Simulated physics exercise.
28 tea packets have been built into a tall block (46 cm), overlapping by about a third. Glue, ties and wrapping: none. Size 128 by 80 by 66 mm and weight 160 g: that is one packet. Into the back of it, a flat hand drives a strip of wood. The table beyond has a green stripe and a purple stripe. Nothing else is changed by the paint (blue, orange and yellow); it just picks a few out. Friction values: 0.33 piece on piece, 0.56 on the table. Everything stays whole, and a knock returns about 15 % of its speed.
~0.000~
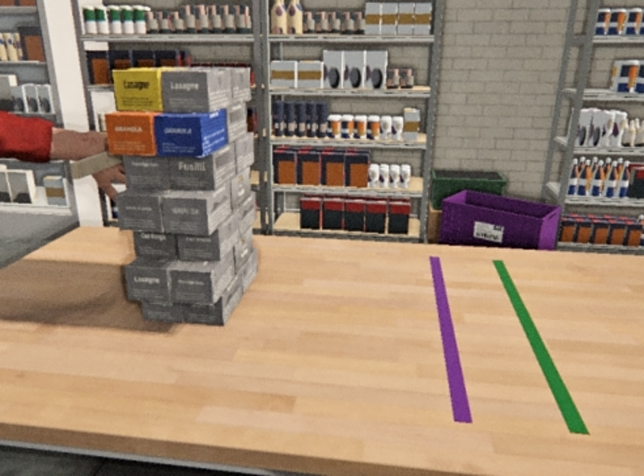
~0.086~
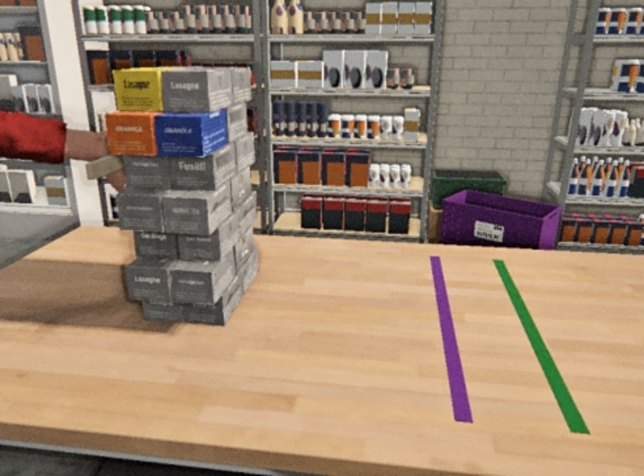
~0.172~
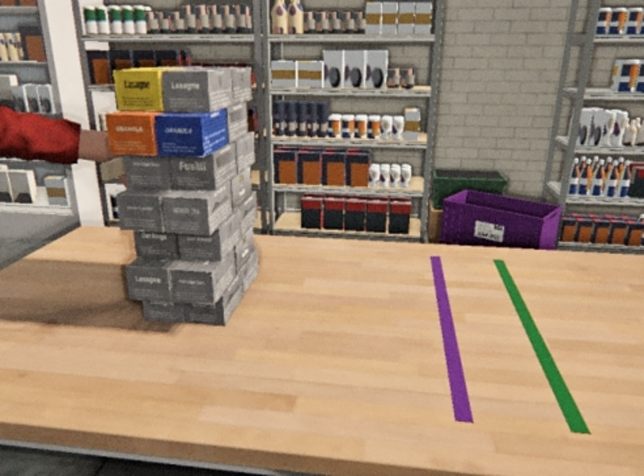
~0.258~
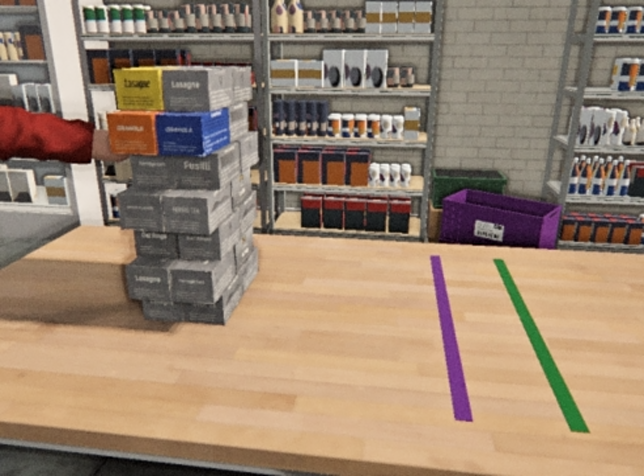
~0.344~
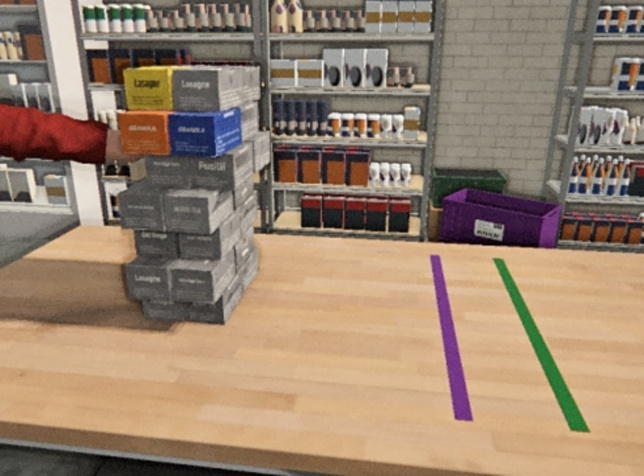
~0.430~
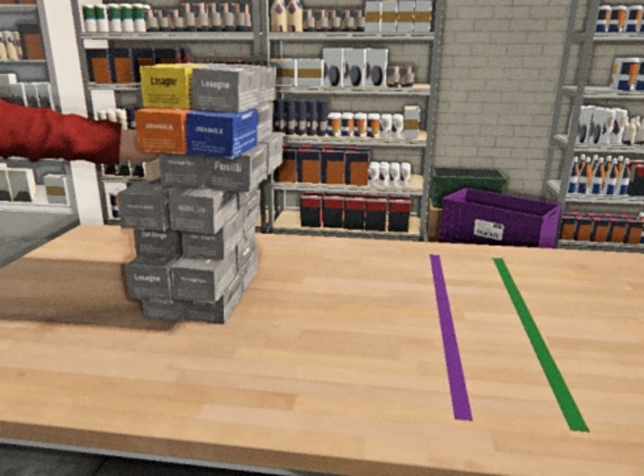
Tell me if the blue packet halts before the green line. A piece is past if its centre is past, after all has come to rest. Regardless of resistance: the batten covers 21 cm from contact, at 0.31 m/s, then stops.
Yes, this side of the line.
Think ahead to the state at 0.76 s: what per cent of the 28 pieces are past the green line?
It's 0 percent at that point.
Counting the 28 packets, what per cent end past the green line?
Around 15 %.
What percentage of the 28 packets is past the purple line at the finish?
Share past the line: Some 20 %.
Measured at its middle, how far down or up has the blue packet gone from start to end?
Looks like it winds up about 31 centimetres lower.
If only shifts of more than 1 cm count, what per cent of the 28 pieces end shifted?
The shifted ones make up 70 per cent.
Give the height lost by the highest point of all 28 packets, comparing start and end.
Roughly 20 centimetres.
After 0.56 s, none of the 28 packets past the green line, 20 disturbed; blue packet leaning 15°; orange packet leaning 9°.
After 0.76 s, none of the 28 packets past the green line, 19 disturbed; blue packet leaning 63°, 8 cm lower; orange packet leaning 25°.
After 0.96 s, none of the 28 packets past the green line, 19 disturbed; blue packet on its side; yellow packet leaning 55°, 13 cm lower.
After 1.28 s, 4 of the 28 packets past the green line; blue packet upside down; orange packet on its side.
At rest (2.6 s), 4 of the 28 packets past the green line; blue packet upside down; yellow packet upside down; orange packet on its side. As the last picture would show them, middles, blue packet near (424, 314).
